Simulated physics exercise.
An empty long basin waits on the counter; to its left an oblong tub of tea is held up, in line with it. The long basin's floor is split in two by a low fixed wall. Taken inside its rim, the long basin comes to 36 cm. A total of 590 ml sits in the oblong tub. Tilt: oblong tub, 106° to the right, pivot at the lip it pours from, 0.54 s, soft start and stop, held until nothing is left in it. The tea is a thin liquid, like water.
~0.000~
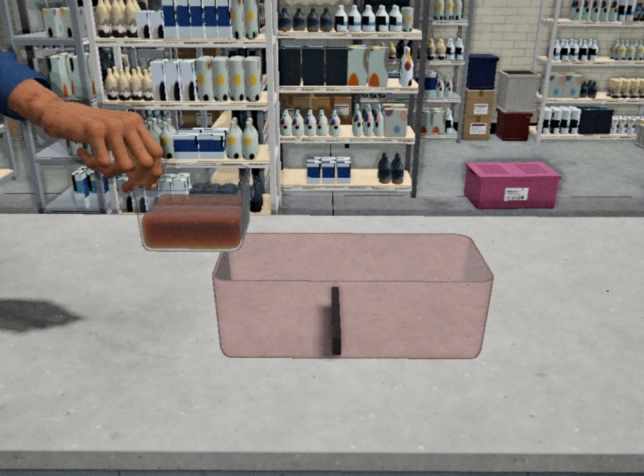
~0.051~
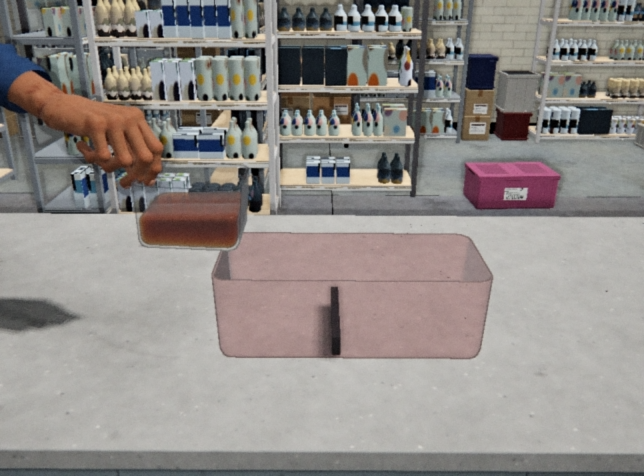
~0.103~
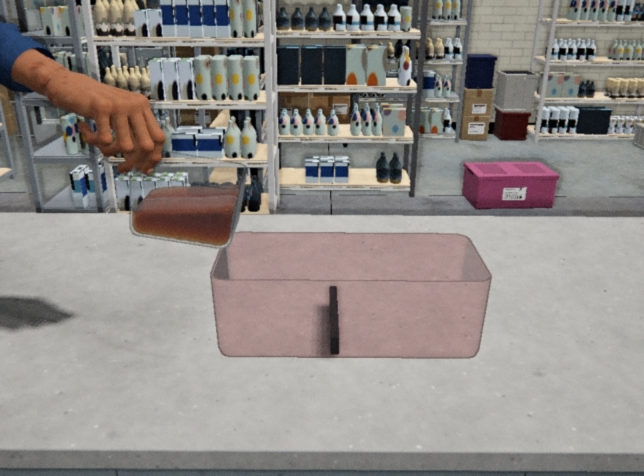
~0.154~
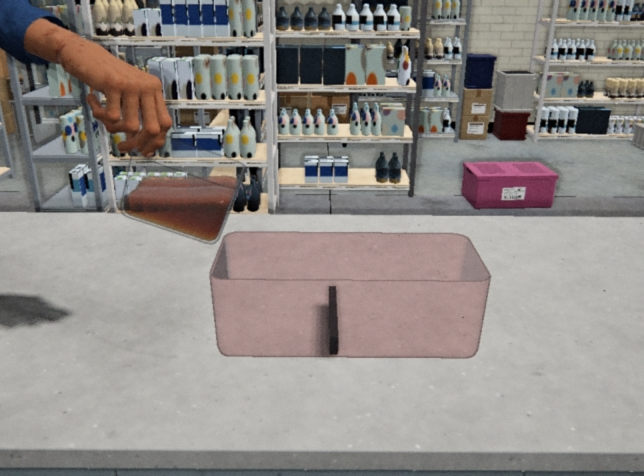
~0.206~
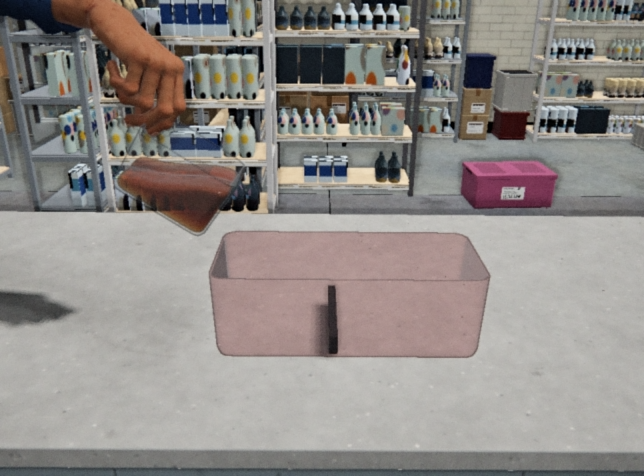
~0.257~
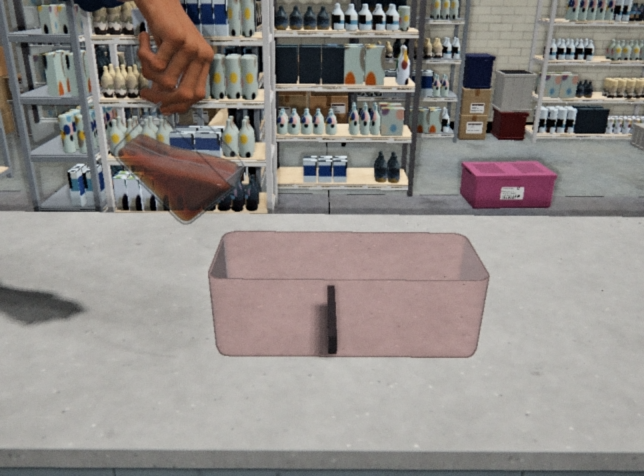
In a storeroom with stocked metal shelves and a bright pink box behind, a pale grey counter is seen from the front, slightly above. An empty, see-through pink basin with a dark upright strip sits on it, and a hand at left is above a clear tub of reddish-brown liquid. The tub tilts rightward, slowly then faster, its left end rising as the hand lifts and shifts right.
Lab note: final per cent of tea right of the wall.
Approx. 41 %.
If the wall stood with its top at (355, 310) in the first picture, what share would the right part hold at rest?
Estimate: Close to 15 per cent.
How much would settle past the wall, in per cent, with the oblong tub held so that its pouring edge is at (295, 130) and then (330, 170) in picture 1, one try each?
70 per cent first, 70 per cent second.
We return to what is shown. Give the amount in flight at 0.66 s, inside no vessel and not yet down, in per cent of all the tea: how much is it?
Roughly 16 per cent.
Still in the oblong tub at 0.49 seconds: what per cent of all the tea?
About 40 per cent.
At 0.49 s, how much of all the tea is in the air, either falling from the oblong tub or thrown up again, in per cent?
Around 56 in a hundred.
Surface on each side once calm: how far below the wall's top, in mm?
Close to 16 mm left and close to 20 mm right.
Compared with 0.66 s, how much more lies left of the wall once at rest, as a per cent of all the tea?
16 %.
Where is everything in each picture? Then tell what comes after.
The first frame shows tilt 0°; pouring edge (245, 179); surface from (151, 206) to (244, 205); the long basin's rim runs from (221, 256) to (481, 257); the wall's top is at (336, 311).
The second frame shows tilt 2°; pouring edge (244, 179); surface from (149, 204) to (243, 203).
The third frame shows tilt 9°; pouring edge (243, 178); surface from (143, 199) to (239, 195).
The fourth frame shows tilt 20°; pouring edge (242, 178); surface from (134, 187) to (236, 187).
The fifth frame shows tilt 34°; pouring edge (240, 178); surface from (128, 166) to (234, 178).
The sixth frame shows tilt 49°; pouring edge (239, 178); surface from (128, 141) to (236, 171).
After 0.49 s the tilt is 104° and 39 per cent is still to pour, 5 is left of the wall and 0 right of it.
After 0.66 s the tilt is 106° and 5 per cent is still to pour, 39 is left of the wall and 41 right of it.
After 0.84 s the tilt is 106° and 0 per cent is still to pour, 49 is left of the wall and 39 right of it.
After 1.04 s the tilt is 106° and 0 per cent is still to pour, 54 is left of the wall and 41 right of it.
In the end 54 per cent lies left of the wall, 41 right of it and 5 outside.
